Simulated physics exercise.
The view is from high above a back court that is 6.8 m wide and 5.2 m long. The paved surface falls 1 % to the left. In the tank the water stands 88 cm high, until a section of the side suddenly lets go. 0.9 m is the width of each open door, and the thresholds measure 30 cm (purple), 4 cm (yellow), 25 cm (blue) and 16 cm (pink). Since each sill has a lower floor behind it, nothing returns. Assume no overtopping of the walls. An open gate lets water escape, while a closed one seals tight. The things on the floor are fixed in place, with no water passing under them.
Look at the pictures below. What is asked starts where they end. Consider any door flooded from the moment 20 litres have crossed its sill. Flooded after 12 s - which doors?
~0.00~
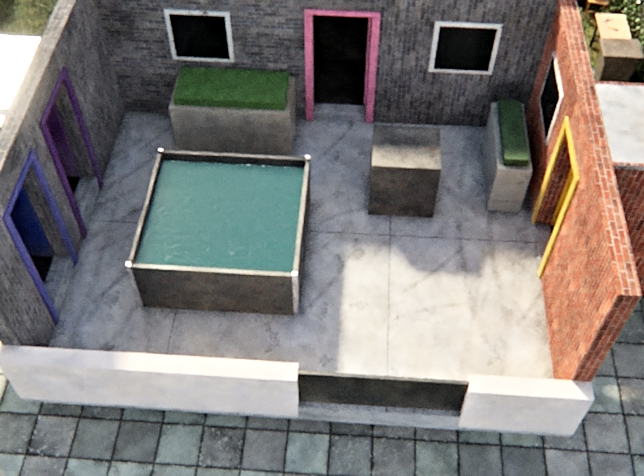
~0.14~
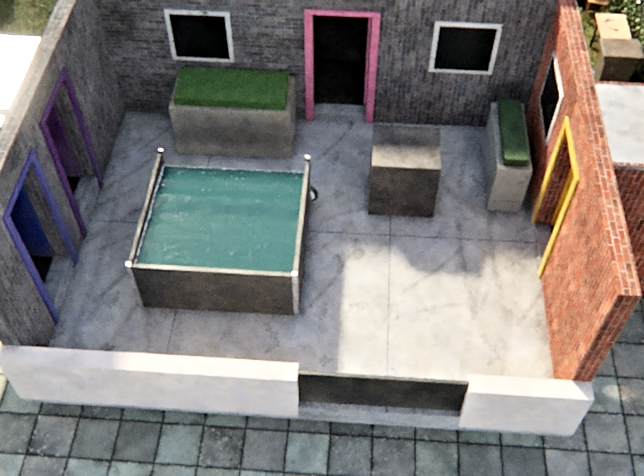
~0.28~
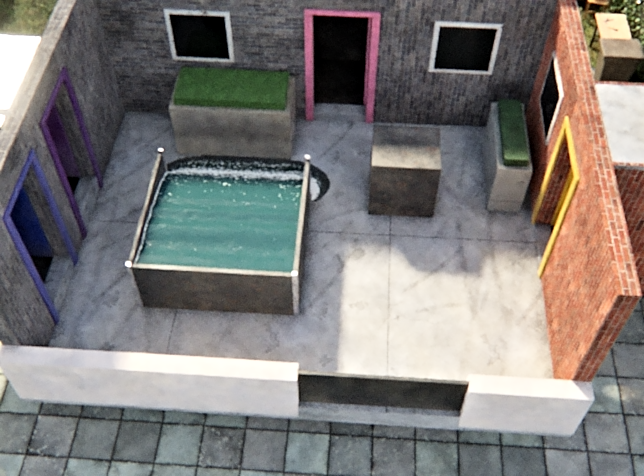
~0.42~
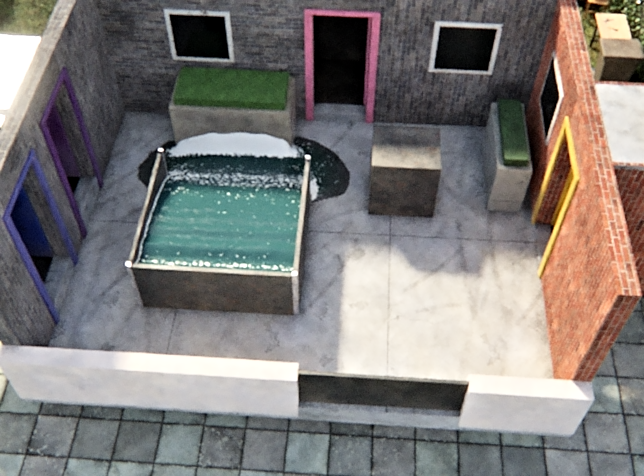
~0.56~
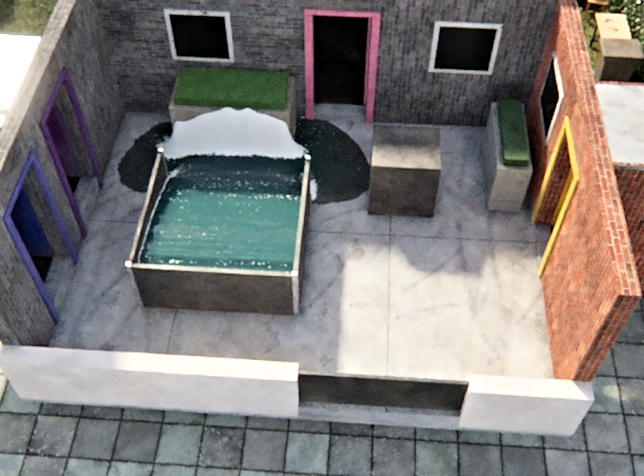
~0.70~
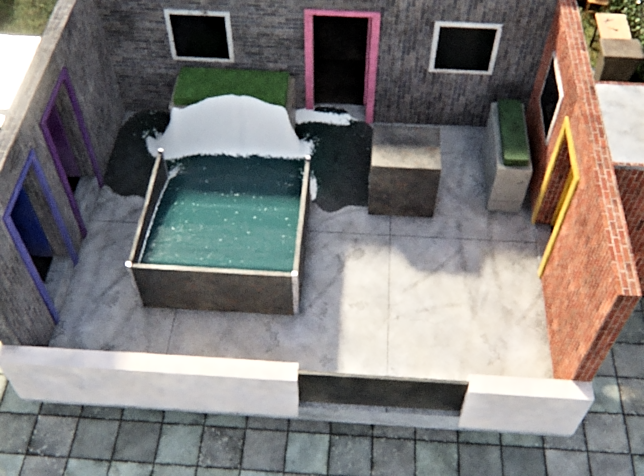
Purple door: The total remains smaller than the cap; yellow door: The total grows larger than the cap; blue door: The total remains smaller than the cap; pink door: The total grows larger than the cap.
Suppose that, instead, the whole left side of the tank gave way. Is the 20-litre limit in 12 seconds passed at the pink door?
Against that limit: Pink short of it.
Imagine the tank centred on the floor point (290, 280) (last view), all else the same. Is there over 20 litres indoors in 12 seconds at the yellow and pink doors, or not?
Yellow gets more than that, pink gets more than that.
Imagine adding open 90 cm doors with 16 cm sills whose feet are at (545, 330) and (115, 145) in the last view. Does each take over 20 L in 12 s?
Taking them in order, the first gets too little and the second enough.
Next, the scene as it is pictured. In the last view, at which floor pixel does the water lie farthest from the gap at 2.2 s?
Near (512, 132).
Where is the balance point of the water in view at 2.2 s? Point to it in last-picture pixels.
I'd say somewhere around (246, 194).
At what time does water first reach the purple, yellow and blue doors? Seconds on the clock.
Door times: Purple 1.3 s / yellow 2.6 s / blue 1.8 s.
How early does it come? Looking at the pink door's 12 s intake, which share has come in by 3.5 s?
That works out near 95%.
After 1.4 s water covers 30 % of the floor and is deepest (62 cm) near (229, 166); purple door 15 cm at the sill, 0 L in, yellow door not reached, blue door not reached, pink door 31 cm at the sill, 52 L in.
After 2.2 s water covers 50 % of the floor and is deepest (54 cm) near (187, 118); purple door 24 cm at the sill, 1 L in, yellow door not reached, blue door 6 cm at the sill, 0 L in, pink door 24 cm at the sill, 112 L in.
After 3.5 s water covers 80 % of the floor and is deepest (30 cm) near (120, 130); purple door 25 cm at the sill, 2 L in, yellow door 7 cm at the sill, 3 L in, blue door 9 cm at the sill, 0 L in, pink door 15 cm at the sill, 148 L in.
After 7.0 s water covers 95 % of the floor and is deepest (19 cm) near (125, 115); purple door 12 cm at the sill, 3 L in, yellow door 2 cm at the sill, 8 L in, blue door 12 cm at the sill, 0 L in, pink door 12 cm at the sill, 158 L in.
After 12.0 s water covers 100 % of the floor and is deepest (18 cm) near (133, 380); purple door 9 cm at the sill, 3 L in, yellow door 10 cm at the sill, 121 L in, blue door 15 cm at the sill, 0 L in, pink door 10 cm at the sill, 158 L in.
